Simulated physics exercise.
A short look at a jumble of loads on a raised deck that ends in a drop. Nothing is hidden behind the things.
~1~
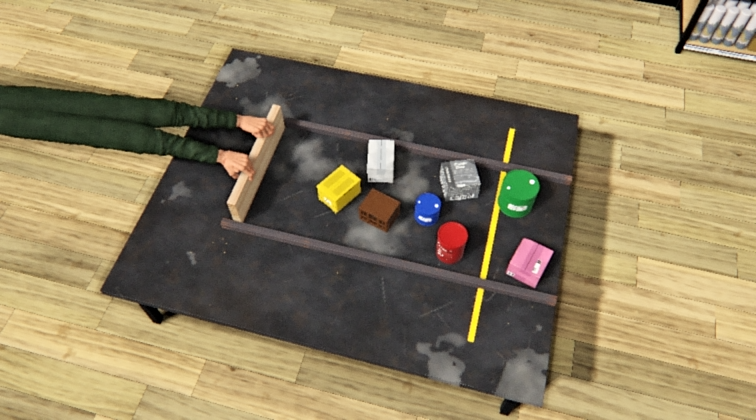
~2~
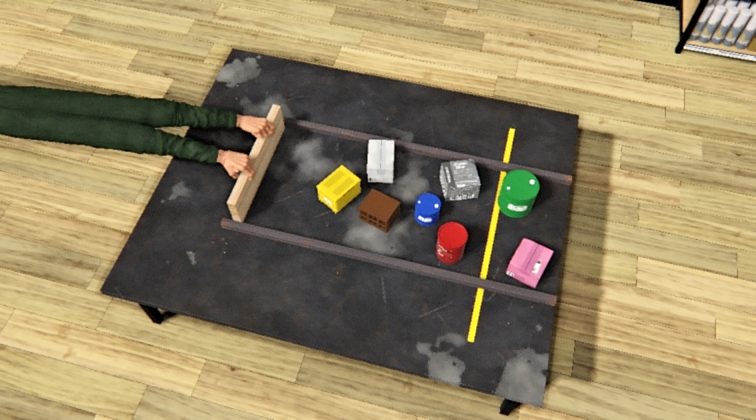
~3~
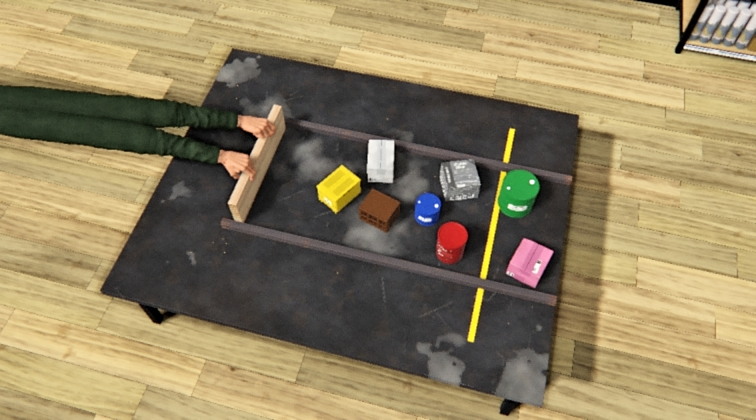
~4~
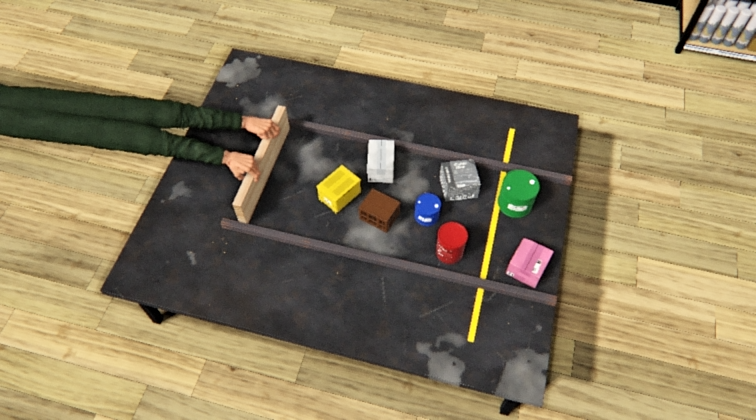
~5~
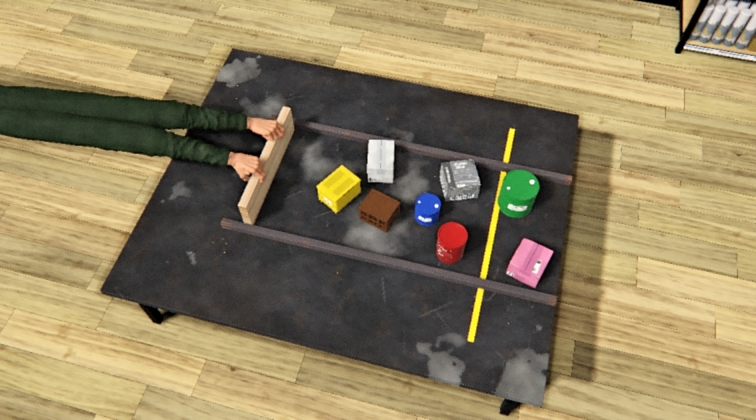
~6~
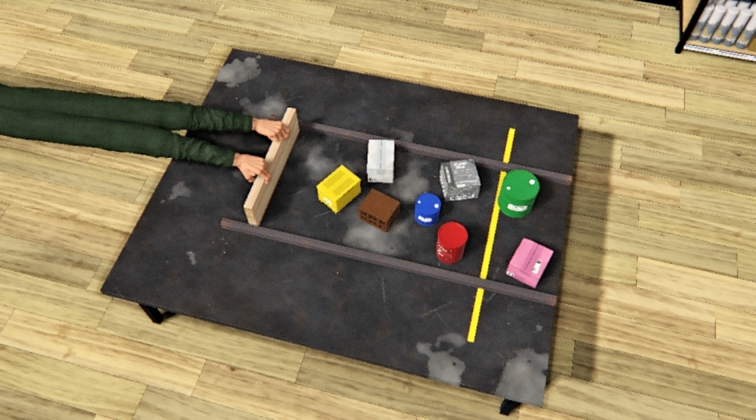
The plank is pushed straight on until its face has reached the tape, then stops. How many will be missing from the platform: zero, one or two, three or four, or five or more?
Here the number that fall off is one or two.
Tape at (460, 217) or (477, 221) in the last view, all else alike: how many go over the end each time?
The counts: 0 and 0.
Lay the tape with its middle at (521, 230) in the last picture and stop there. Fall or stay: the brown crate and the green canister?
The brown crate remains up; the green canister tumbles off.
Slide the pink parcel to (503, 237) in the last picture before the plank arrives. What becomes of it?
The pink parcel stays on.
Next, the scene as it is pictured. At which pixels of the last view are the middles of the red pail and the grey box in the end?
Near (501, 265) and (544, 196).
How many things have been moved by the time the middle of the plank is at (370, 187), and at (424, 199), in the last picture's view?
By then 4, and 6.
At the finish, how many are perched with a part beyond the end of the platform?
It comes to 0.
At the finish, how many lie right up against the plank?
4 of them.
Soon after, none off yet; pink parcel at rest near (529, 263); green canister at rest near (518, 194); red pail at rest near (451, 244).
By the end, the number that fall off is one or two; fallen, green canister.
